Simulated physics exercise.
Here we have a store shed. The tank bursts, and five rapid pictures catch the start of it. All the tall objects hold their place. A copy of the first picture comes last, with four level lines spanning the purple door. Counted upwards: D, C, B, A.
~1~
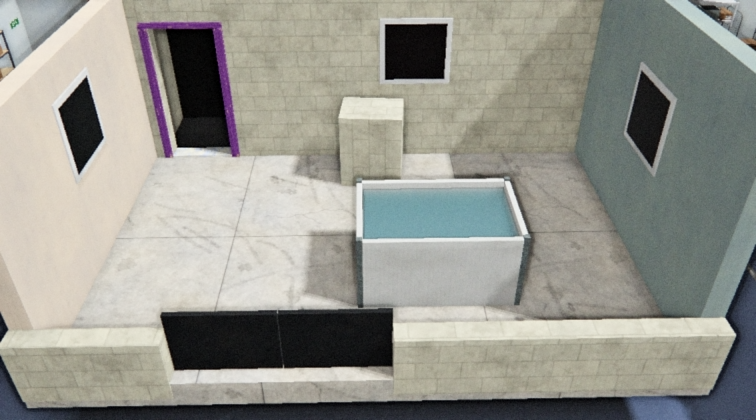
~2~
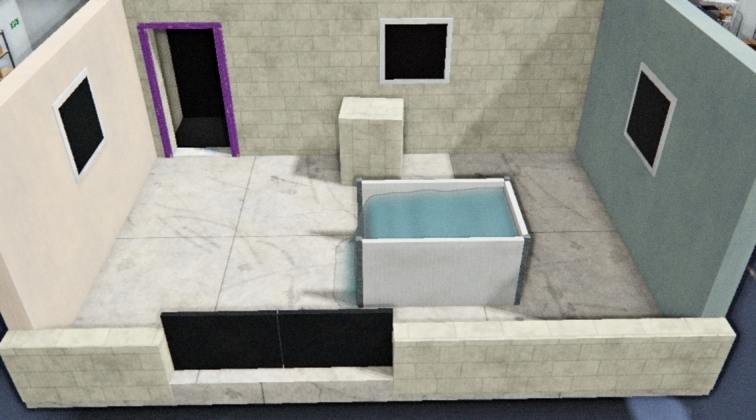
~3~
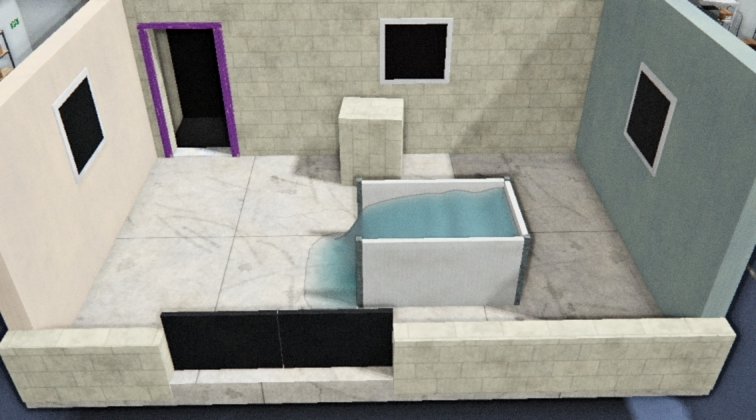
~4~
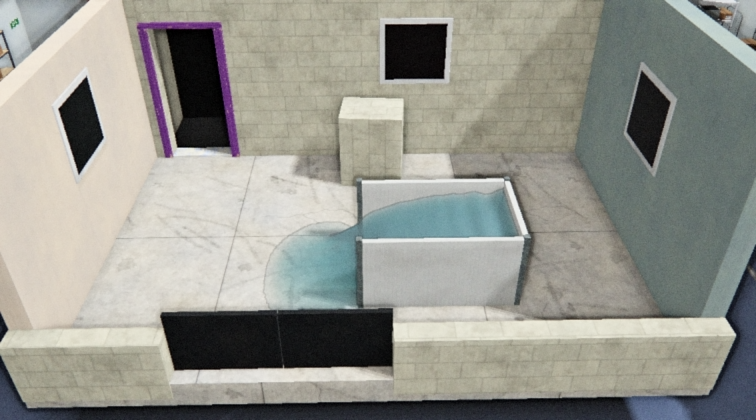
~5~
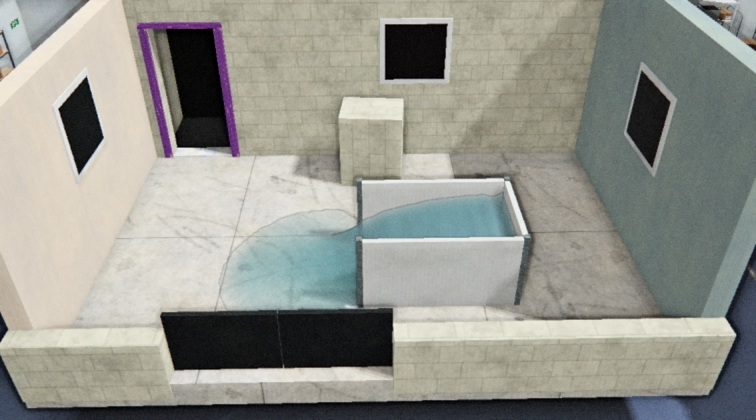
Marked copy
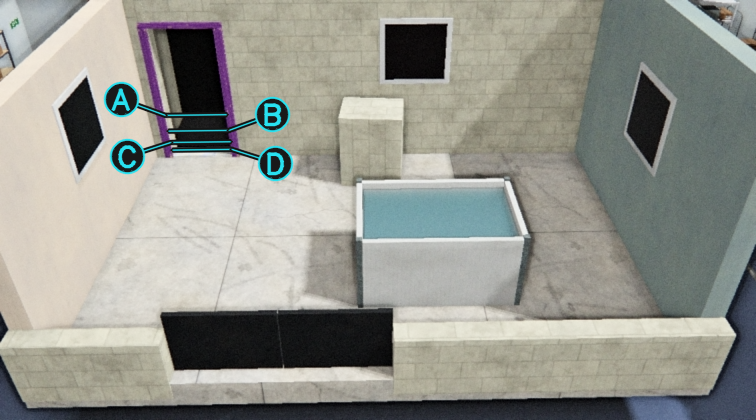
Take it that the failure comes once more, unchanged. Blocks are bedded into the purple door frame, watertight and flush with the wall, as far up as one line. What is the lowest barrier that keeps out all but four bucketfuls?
C.
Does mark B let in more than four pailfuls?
No, not at all.
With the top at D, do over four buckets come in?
Yes.
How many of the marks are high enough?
Three of the four.
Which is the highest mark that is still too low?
That is mark D.
In cyan, A at (195, 115); B at (198, 130); C at (200, 142); D at (202, 149); from the bottom up D, C, B, A.
For mark A, nothing gets over.
For mark B, nothing gets over.
For mark C, a bucket or two gets in.
For mark D, about 10 bucketfuls get in.
